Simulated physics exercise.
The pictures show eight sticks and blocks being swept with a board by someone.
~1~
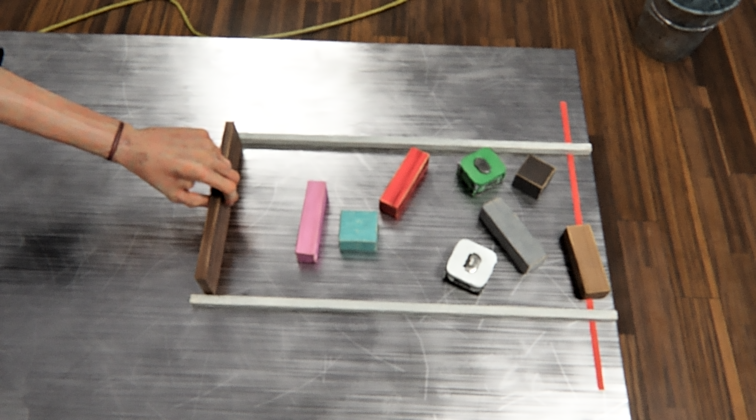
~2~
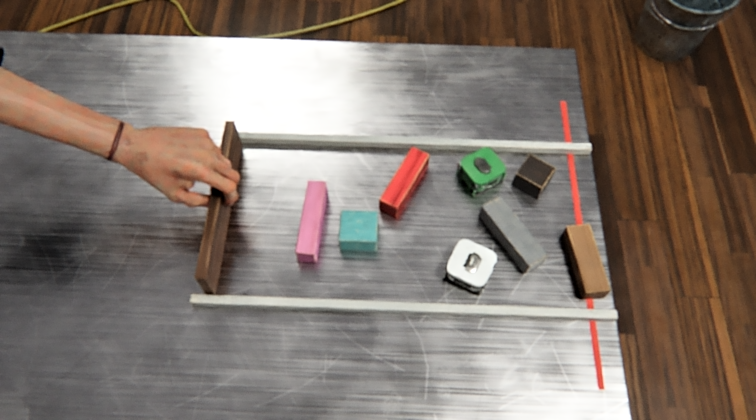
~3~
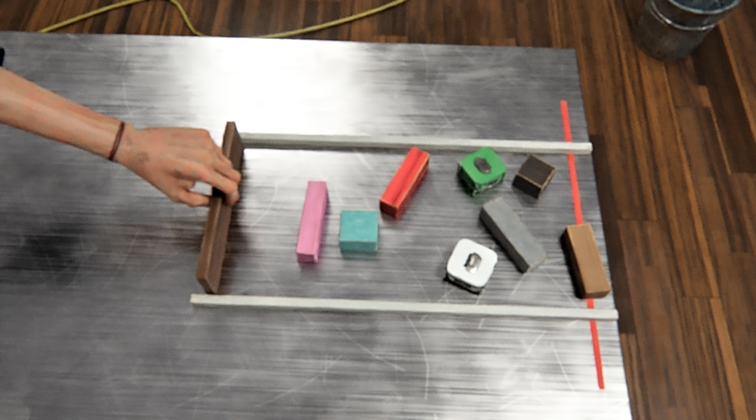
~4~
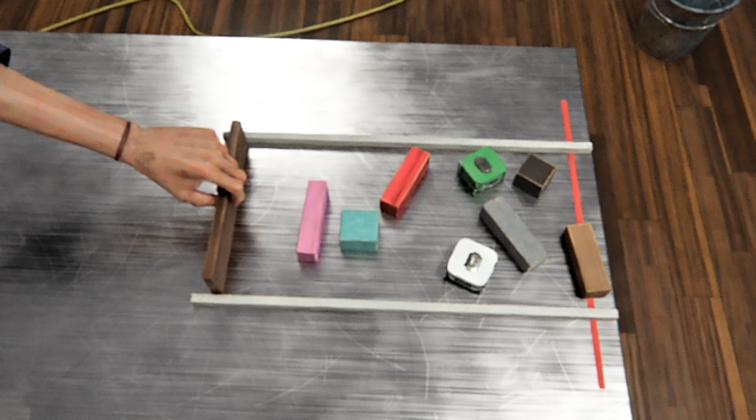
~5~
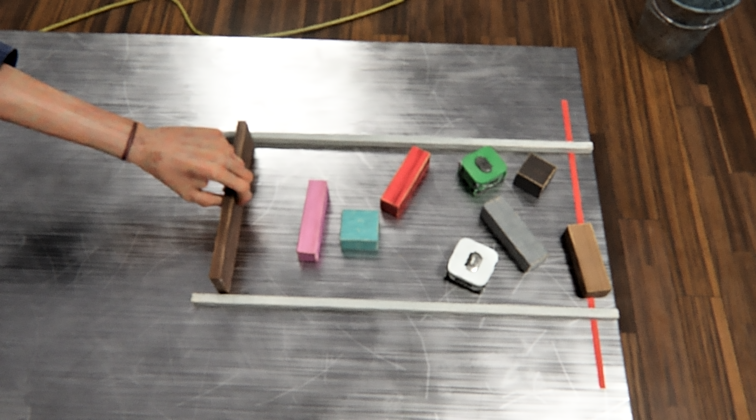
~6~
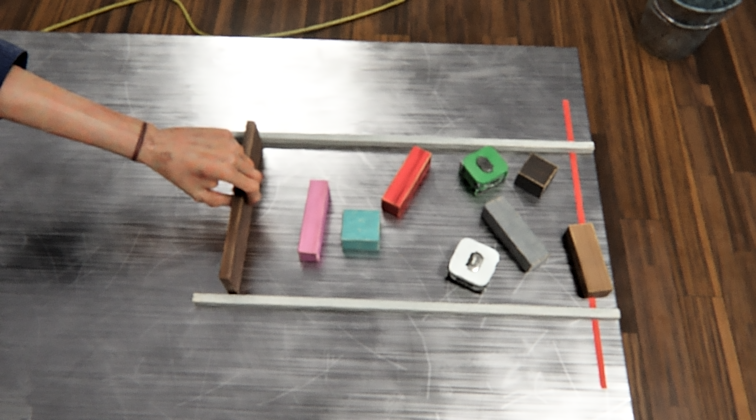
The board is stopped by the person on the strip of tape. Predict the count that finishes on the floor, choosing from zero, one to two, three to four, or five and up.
The count on the floor is five and up.
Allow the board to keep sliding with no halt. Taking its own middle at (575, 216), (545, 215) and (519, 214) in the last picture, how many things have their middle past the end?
Respectively, 5, 3 and 1.
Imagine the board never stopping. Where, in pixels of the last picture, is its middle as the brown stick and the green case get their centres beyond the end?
Brown stick: (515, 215); green case: (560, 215).
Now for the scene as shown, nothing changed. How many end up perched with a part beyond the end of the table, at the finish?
1 in all.
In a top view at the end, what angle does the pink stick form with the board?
Somewhere near 0 degrees, I'd say.
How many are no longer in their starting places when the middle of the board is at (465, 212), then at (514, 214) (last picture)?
At first I count 7, and then 8.
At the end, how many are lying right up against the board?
It's 2 of them.
Soon after, none off yet; brown stick at rest near (588, 260); black block at rest near (536, 176); grey bar at rest near (515, 234).
After that, none off yet; brown stick at rest near (588, 260); black block displaced about its own width near (558, 181); grey bar displaced a little near (548, 234).
In the end, the number that fall off is five or more; gone, turquoise block, red stick, green case, grey bar, black block and brown stick.
